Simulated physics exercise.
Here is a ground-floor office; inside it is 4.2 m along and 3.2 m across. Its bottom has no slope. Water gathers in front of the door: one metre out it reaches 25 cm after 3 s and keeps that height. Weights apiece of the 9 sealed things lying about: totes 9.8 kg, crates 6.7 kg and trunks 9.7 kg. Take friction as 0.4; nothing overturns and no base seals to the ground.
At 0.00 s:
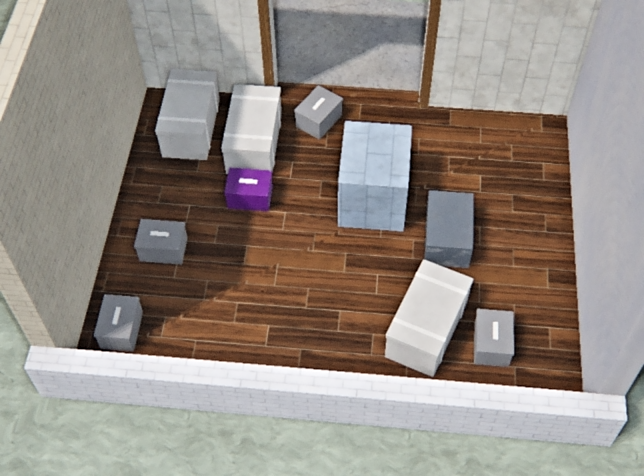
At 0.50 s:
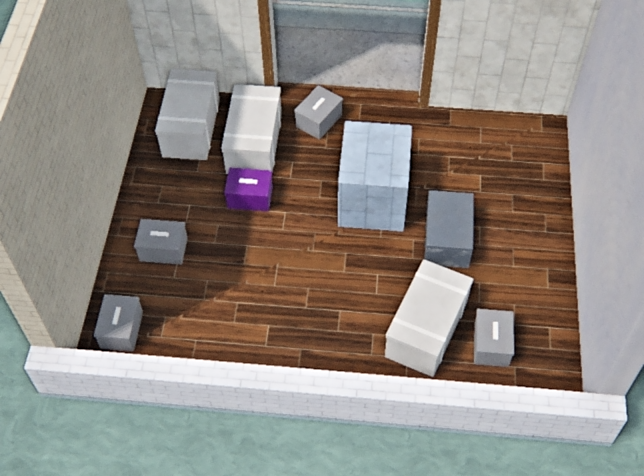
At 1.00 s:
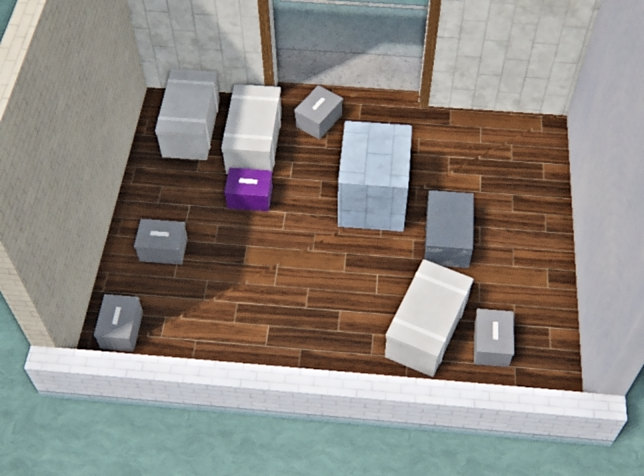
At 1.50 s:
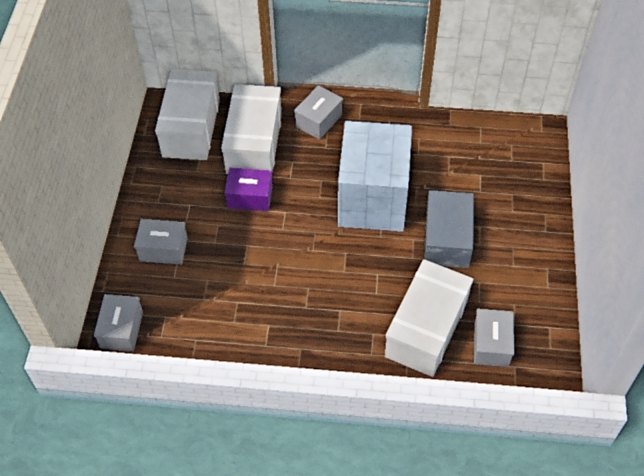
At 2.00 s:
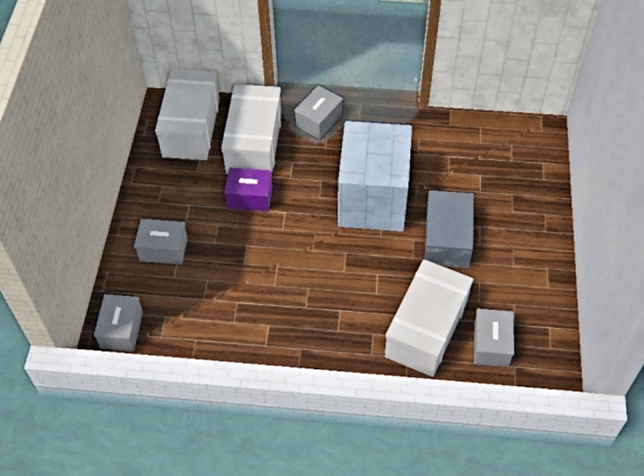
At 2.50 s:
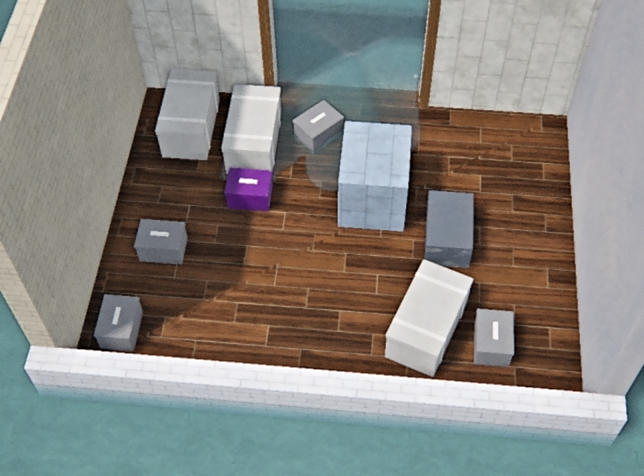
At first, gray, white and bluish boxes and one purple tote sit still on the wooden floor of a small room, while water rises outside the doorway at the back. Then a thin sheet of water spreads in through the doorway, and the small gray box nearest it shifts slightly.
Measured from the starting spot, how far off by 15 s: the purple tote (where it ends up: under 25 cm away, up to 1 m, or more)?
The purple tote ends far away.
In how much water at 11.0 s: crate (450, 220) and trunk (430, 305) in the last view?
Roughly 16 and 11 cm.
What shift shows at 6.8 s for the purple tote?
Roughly 150 cm by then.
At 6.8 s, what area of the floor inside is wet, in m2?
About 13 m2.
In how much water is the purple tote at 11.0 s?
Roughly 17 cm.
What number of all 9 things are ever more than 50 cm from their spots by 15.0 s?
That makes 9.
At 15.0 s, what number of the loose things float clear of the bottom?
I count 9.
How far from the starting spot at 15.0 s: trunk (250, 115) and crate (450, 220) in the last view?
In turn: 40 cm, 120 cm.
After 3.5 s the purple tote is near (239, 191), 0.1 m from its start, aground; 0 afloat.
After 6.8 s the purple tote is near (197, 344), 1.7 m from its start, afloat; 9 afloat.
After 11.0 s the purple tote is near (434, 206), 1.7 m from its start, afloat; 9 afloat.
After 15.0 s the purple tote is near (504, 98), 2.6 m from its start, afloat; 9 afloat.
